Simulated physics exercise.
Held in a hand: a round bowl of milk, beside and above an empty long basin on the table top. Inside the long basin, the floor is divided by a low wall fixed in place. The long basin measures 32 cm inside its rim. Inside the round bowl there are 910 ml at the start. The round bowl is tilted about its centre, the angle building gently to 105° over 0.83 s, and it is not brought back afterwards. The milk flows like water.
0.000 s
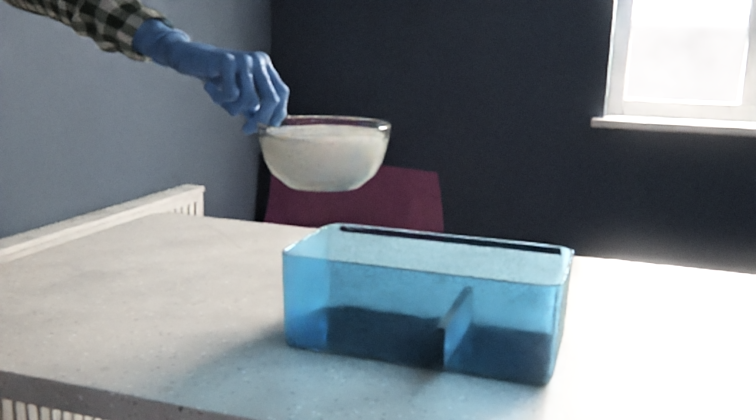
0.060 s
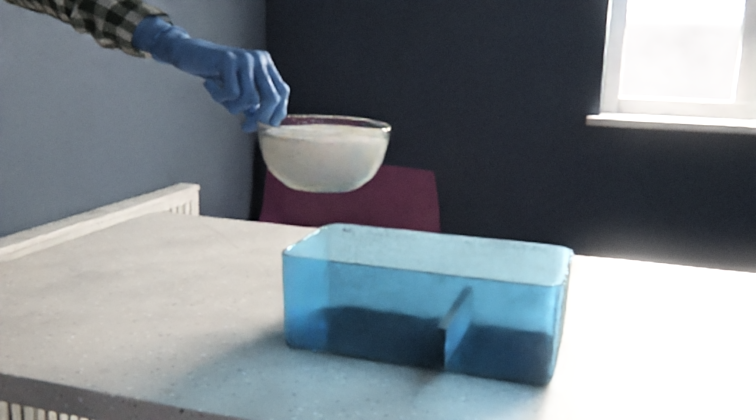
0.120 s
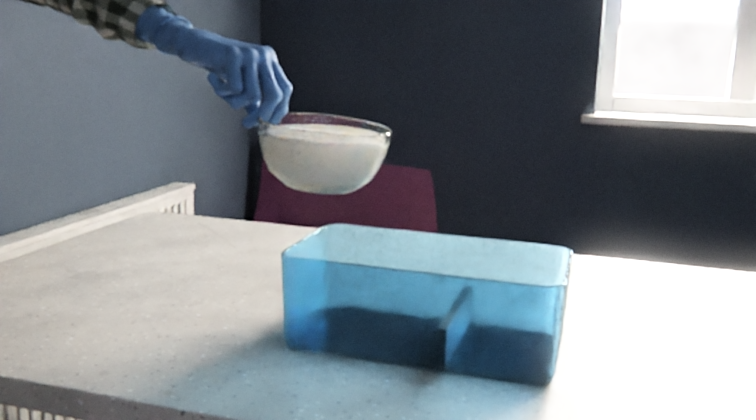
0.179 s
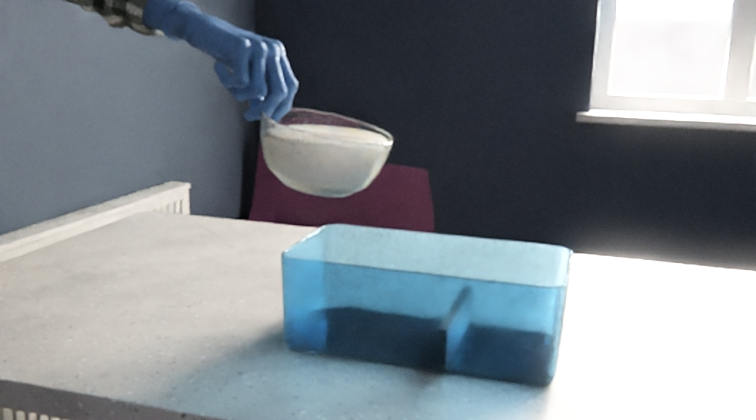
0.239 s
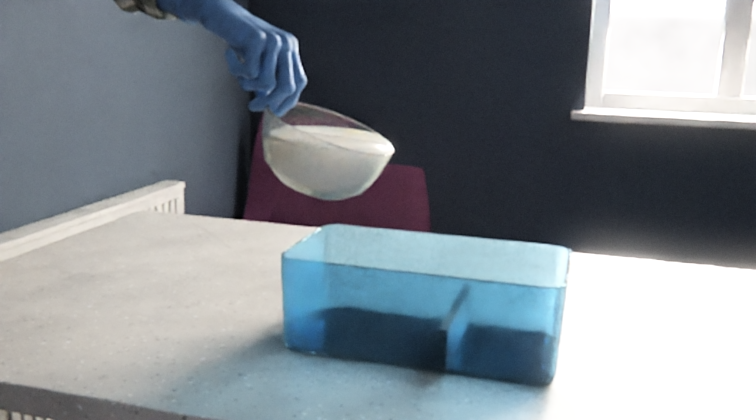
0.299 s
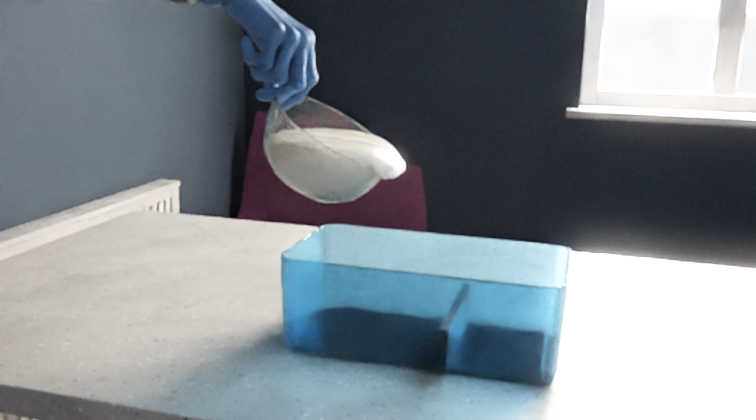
A blue-gloved hand with a checked cuff tilts a clear round bowl of milk steadily rightward, its right rim dipping until the white liquid bulges over the edge. Below the bowl and to its right, a translucent blue basin with a low divider rests on a pale table. The room, seen from slightly above the tabletop, has dark walls, a purple chair and a bright window, and the view drifts slightly right.
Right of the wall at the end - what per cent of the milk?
Near 8 per cent.
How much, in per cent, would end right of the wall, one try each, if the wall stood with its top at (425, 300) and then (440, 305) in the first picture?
In order, 45 and 30 per cent.
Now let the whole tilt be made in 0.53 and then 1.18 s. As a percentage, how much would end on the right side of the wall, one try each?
Respectively 10 and 10 %.
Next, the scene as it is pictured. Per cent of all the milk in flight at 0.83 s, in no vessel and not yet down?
5 per cent or so.
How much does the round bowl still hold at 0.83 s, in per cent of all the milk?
Roughly 1 per cent.
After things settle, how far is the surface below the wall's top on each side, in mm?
Measured: Left around 20 mm, right around 44 mm.
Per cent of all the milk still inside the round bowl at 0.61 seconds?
At that time about 20 in a hundred parts are still held.
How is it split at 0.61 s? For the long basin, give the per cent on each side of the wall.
52 left and 2 right, roughly.
After 0.61 s the tilt is 88° and 20 per cent is still to pour, 52 is left of the wall and 2 right of it.
After 0.83 s the tilt is 105° and 1 per cent is still to pour, 90 is left of the wall and 4 right of it.
After 1.07 s the tilt is 105° and 0 per cent is still to pour, 91 is left of the wall and 7 right of it.
After 1.33 s the tilt is 105° and 0 per cent is still to pour, 90 is left of the wall and 8 right of it.
In the end 90 per cent lies left of the wall, 8 right of it and 2 outside.
